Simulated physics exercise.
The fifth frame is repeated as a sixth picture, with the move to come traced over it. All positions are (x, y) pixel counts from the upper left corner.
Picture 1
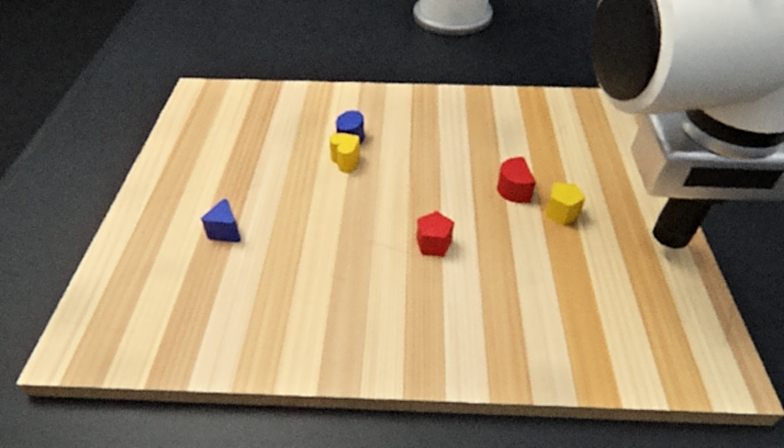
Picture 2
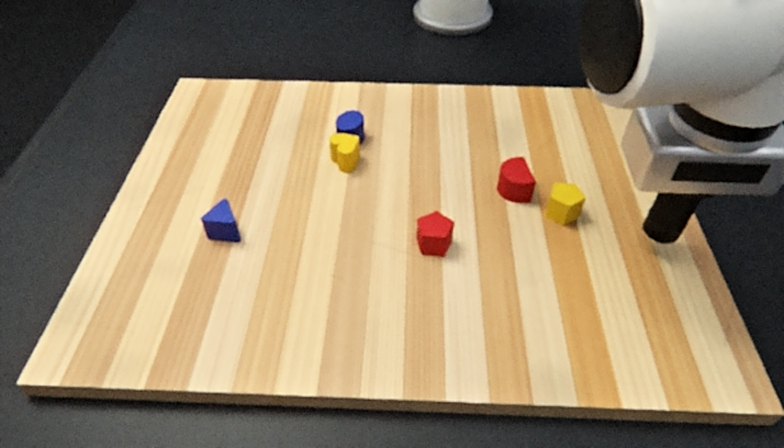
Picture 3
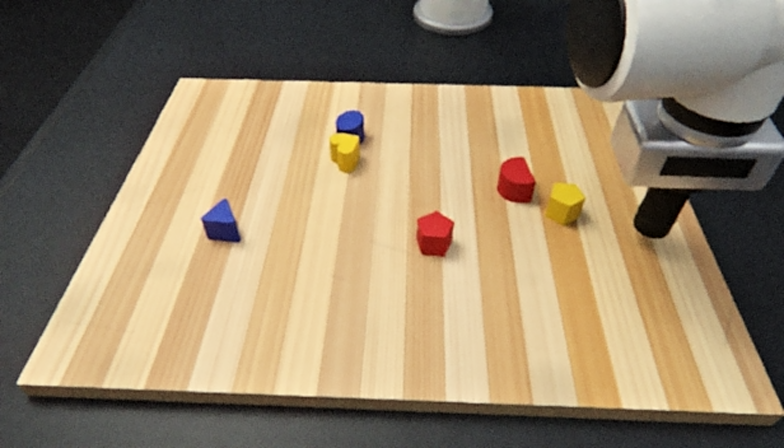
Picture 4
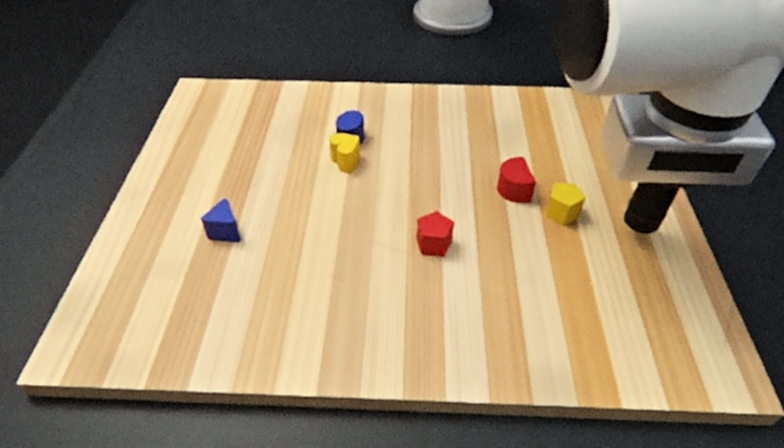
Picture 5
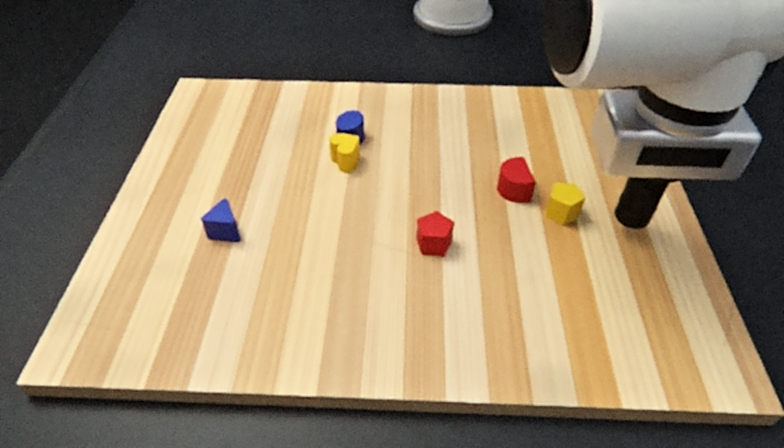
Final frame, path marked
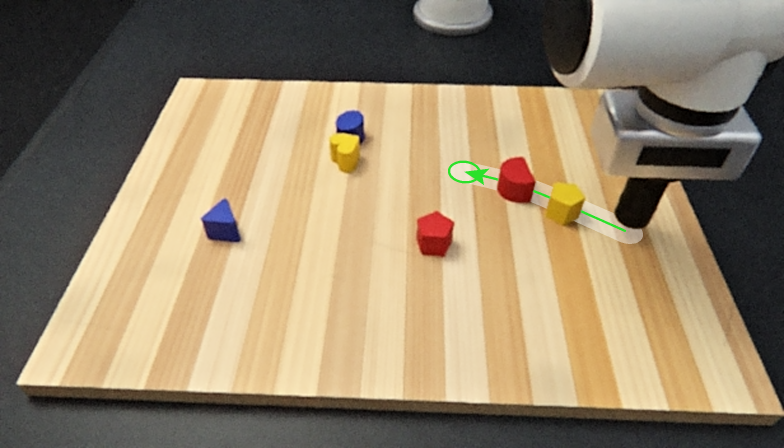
A robot arm with a black post moved slowly left and slightly up a striped wooden board, nearing a yellow pentagon block, while the red, blue and yellow blocks all stayed still.
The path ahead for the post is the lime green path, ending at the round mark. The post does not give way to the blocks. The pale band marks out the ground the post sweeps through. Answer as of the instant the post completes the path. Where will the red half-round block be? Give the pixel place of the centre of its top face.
By then it is at (454, 168).
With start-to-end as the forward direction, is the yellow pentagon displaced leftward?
Yes, I think so.
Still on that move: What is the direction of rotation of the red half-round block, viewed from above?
Short answer: Counterclockwise.
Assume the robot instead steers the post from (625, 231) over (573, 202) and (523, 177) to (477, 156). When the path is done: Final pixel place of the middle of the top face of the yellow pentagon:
At (547, 190).
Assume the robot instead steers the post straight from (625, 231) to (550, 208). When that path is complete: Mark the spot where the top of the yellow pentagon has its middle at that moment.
When the path ends, it will be at (522, 187).
The drawn path runs from (625, 231) through (570, 206) and (517, 185) to (464, 172).
On the path given first. One third of the way, post at (573, 192); red half-round block at (512, 169), turned 15° clockwise; yellow pentagon at (542, 189), turned 20° anticlockwise.
Two thirds of the way, post at (520, 171); red half-round block at (492, 167); yellow pentagon at (529, 191), turned 40° anticlockwise.
At the end, post at (466, 158); red half-round block at (454, 168), turned 50° anticlockwise; yellow pentagon at (529, 191), turned 40° anticlockwise.
